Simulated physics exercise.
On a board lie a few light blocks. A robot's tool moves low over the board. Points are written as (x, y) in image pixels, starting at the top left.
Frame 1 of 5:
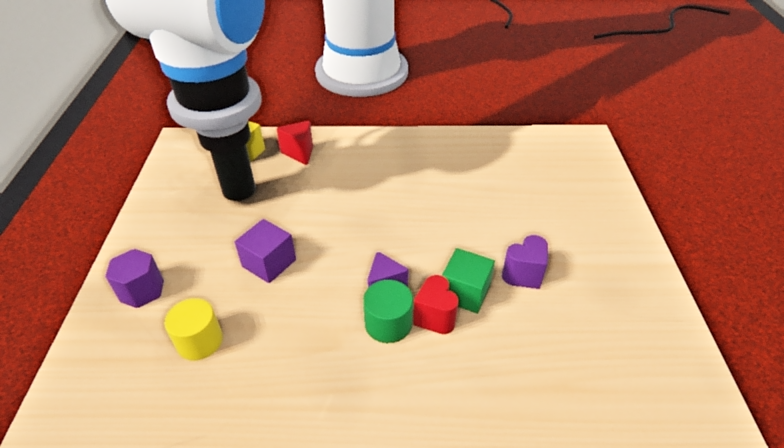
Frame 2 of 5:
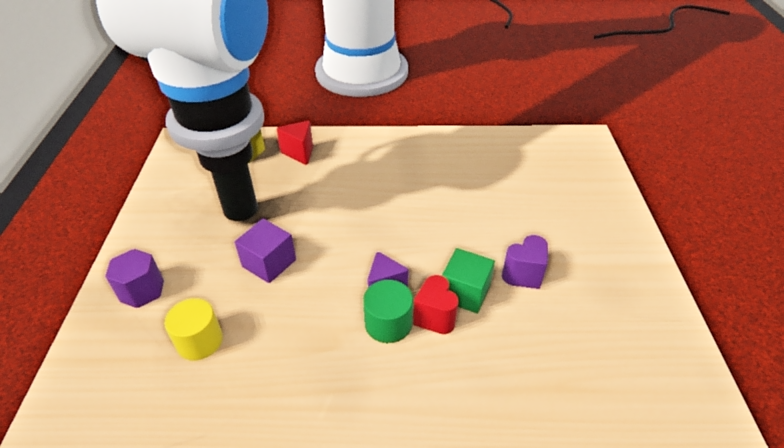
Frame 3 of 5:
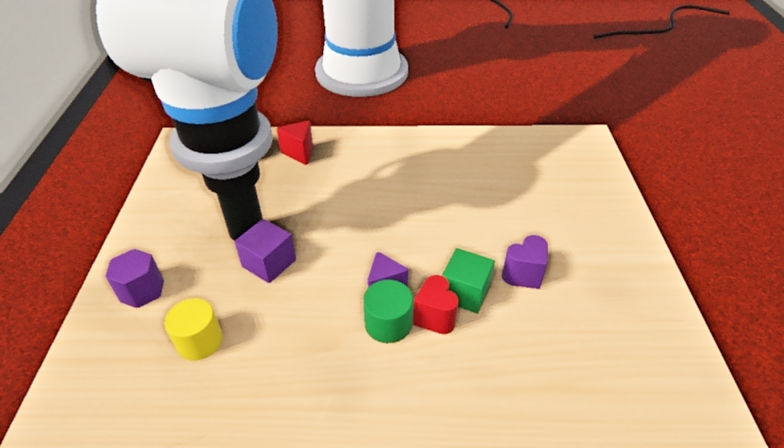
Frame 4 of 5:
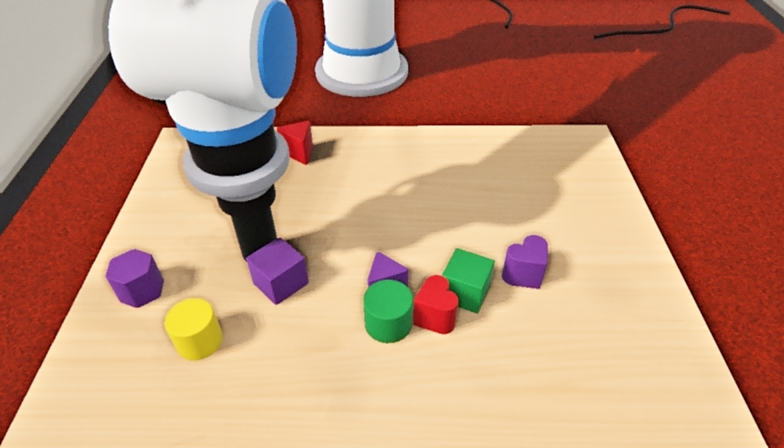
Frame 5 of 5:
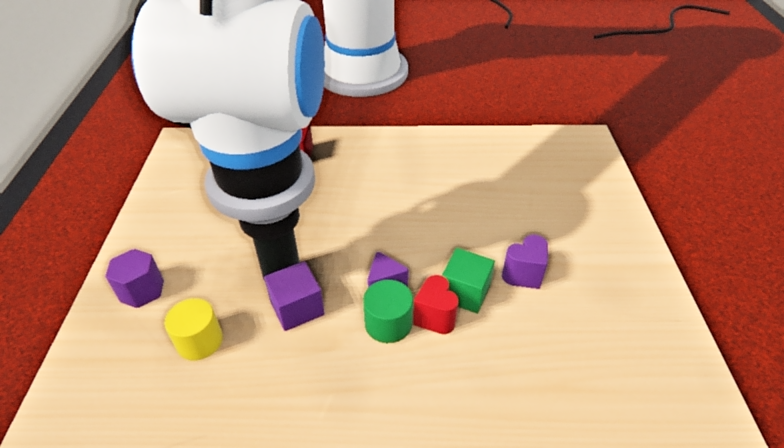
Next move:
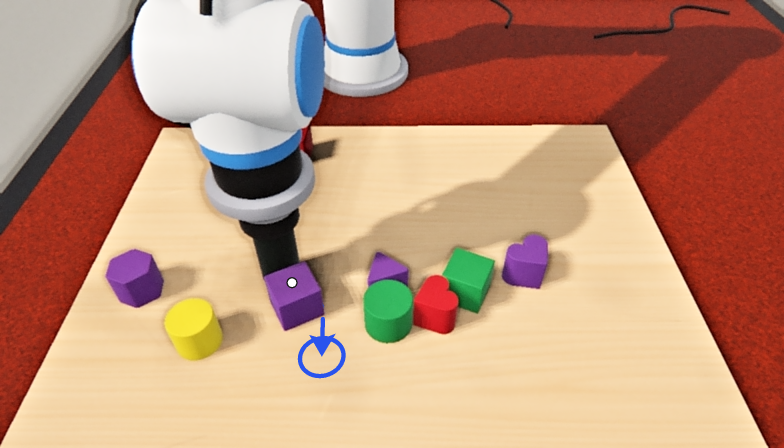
On a light wooden board scattered with purple, green, red and yellow blocks, a robot arm lowers its black tool toward the near side, meets the purple cube, and pushes it a short way forward and to the right.
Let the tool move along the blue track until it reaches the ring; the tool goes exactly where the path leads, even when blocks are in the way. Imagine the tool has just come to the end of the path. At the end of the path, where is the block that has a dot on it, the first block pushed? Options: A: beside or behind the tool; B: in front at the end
B (in front at the end)
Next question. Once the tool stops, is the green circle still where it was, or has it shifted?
It stays.
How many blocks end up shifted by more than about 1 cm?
I reckon the push displaces only one of the blocks by more than 1 cm.
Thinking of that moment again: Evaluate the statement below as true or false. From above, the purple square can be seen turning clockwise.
My answer: True.
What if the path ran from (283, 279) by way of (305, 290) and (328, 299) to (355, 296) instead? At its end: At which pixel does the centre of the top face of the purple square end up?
I'd guess (314, 308).
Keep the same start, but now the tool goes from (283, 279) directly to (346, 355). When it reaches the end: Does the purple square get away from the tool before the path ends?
I expect not.
The line goes from (283, 279) by way of (313, 294) and (323, 322) to (322, 357); the dot is on the purple square.
The first path, step by step. One third of the way, tool (312, 288); purple square (310, 305), turned 35° clockwise.
Two thirds of the way, tool (322, 316); purple square (320, 337), turned 35° clockwise.
At the end, tool (321, 350); purple square (327, 373), turned 20° clockwise; green circle unmoved.
